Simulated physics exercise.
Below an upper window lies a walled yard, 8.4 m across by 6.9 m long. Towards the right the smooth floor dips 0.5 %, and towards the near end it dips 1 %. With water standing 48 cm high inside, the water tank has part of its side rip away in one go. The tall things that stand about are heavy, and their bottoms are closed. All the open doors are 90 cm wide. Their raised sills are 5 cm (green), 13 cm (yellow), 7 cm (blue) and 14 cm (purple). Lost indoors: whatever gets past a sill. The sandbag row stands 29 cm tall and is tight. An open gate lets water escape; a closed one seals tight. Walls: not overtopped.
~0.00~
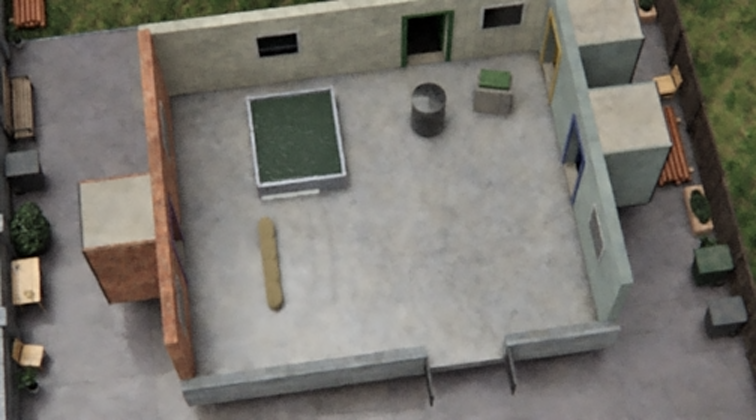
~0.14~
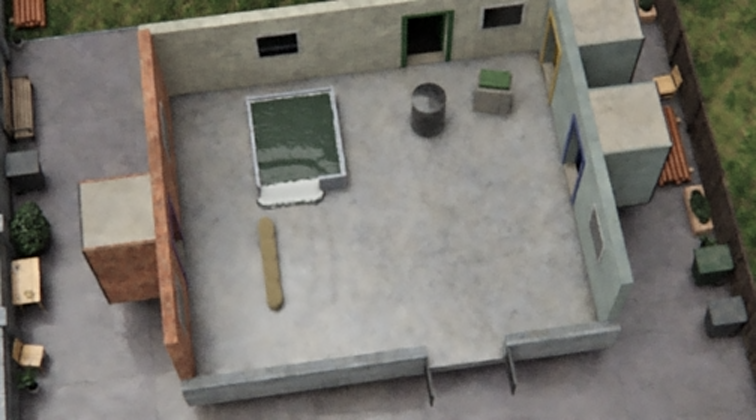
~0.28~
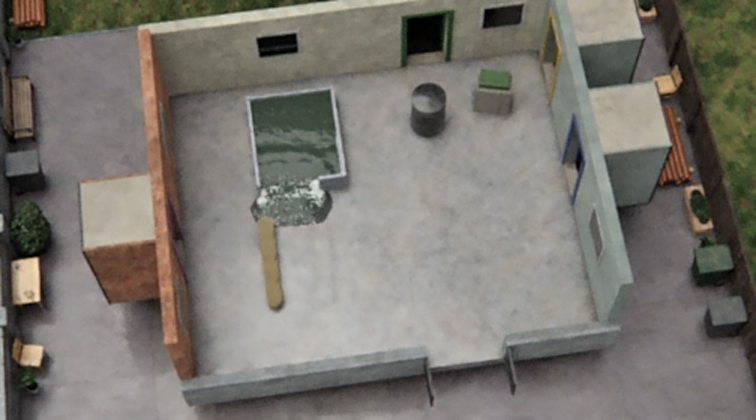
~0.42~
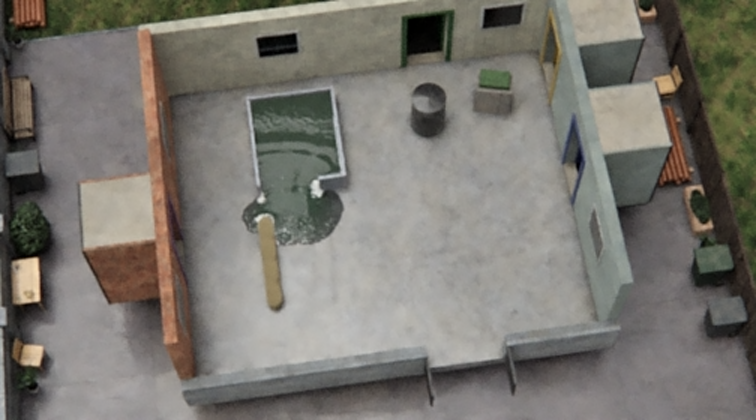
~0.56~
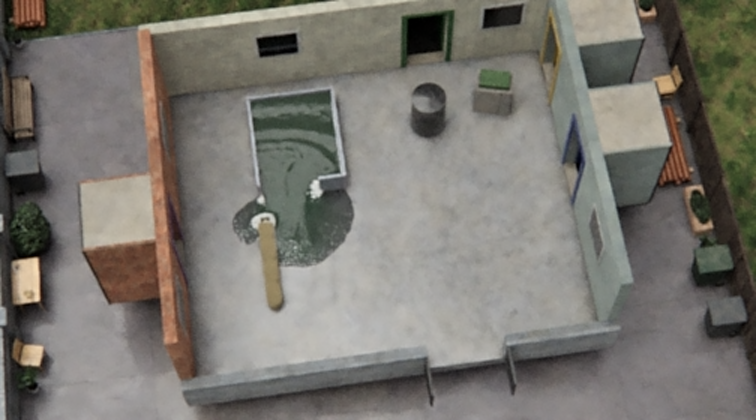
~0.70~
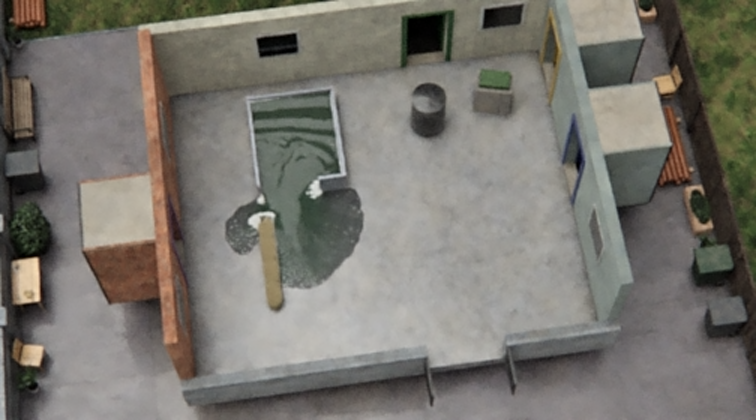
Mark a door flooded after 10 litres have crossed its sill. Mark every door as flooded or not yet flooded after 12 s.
After that time, green door: Not yet flooded; yellow door: Not yet flooded; blue door: Not yet flooded; purple door: Not yet flooded.
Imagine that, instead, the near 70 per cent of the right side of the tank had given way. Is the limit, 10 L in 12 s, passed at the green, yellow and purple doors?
Against that limit: Green over, yellow not over, purple below.
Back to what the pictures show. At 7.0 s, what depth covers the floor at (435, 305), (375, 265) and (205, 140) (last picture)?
The depths come out at 5, 1 and 1 centimetres, in the order listed.
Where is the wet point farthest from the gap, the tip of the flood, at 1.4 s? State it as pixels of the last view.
That lands around (293, 375) in the last picture.
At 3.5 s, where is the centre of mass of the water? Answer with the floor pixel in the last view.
I'd put it close to (307, 247).
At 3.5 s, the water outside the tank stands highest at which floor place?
Roughly (328, 370).
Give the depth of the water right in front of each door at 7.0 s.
In centimetres - green: 0, yellow: 0, blue: 2, purple: 4.
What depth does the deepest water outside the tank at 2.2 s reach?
Max around 28 cm.
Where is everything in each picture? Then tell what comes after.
The first frame shows still water, 48 cm deep, in the water tank at (296, 138).
In the second frame, the front is at (261, 203), 0.7 m from the gap at (290, 188); 0.3 m2 of floor is under water; 48 cm left at the back of the water tank.
In the third frame, water pours out at (290, 189) and has run 0.9 m, to (260, 219); typically 9 cm deep outside, 48 cm at the water tank's back.
In the fourth frame, water pours out at (290, 189) and has run 1.2 m, to (313, 240); typically 8 cm deep outside, 48 cm at the water tank's back.
In the fifth frame, the front is at (316, 260), 1.7 m from the gap at (290, 189); 2.5 m2 of floor is under water; 48 cm left at the back of the water tank.
In the sixth frame, the front is at (316, 282), 2.2 m from the gap at (290, 189); 3.4 m2 of floor is under water; 45 cm left at the back of the water tank.
After 1.4 s water covers 15 % of the floor and is deepest (32 cm) near (265, 218); green door not reached, yellow door not reached, blue door not reached, purple door not reached.
After 2.2 s water covers 25 % of the floor and is deepest (28 cm) near (265, 218); green door not reached, yellow door not reached, blue door not reached, purple door 12 cm at the sill, 0 L in.
After 3.5 s water covers 35 % of the floor and is deepest (21 cm) near (328, 370); green door not reached, yellow door not reached, blue door not reached, purple door 8 cm at the sill, 0 L in.
After 7.0 s water covers 55 % of the floor and is deepest (12 cm) near (337, 369); green door not reached, yellow door not reached, blue door 2 cm at the sill, 0 L in, purple door 4 cm at the sill, 0 L in.
After 12.0 s water covers 70 % of the floor and is deepest (8 cm) near (568, 337); green door not reached, yellow door 3 cm at the sill, 0 L in, blue door 4 cm at the sill, 0 L in, purple door 4 cm at the sill, 0 L in.
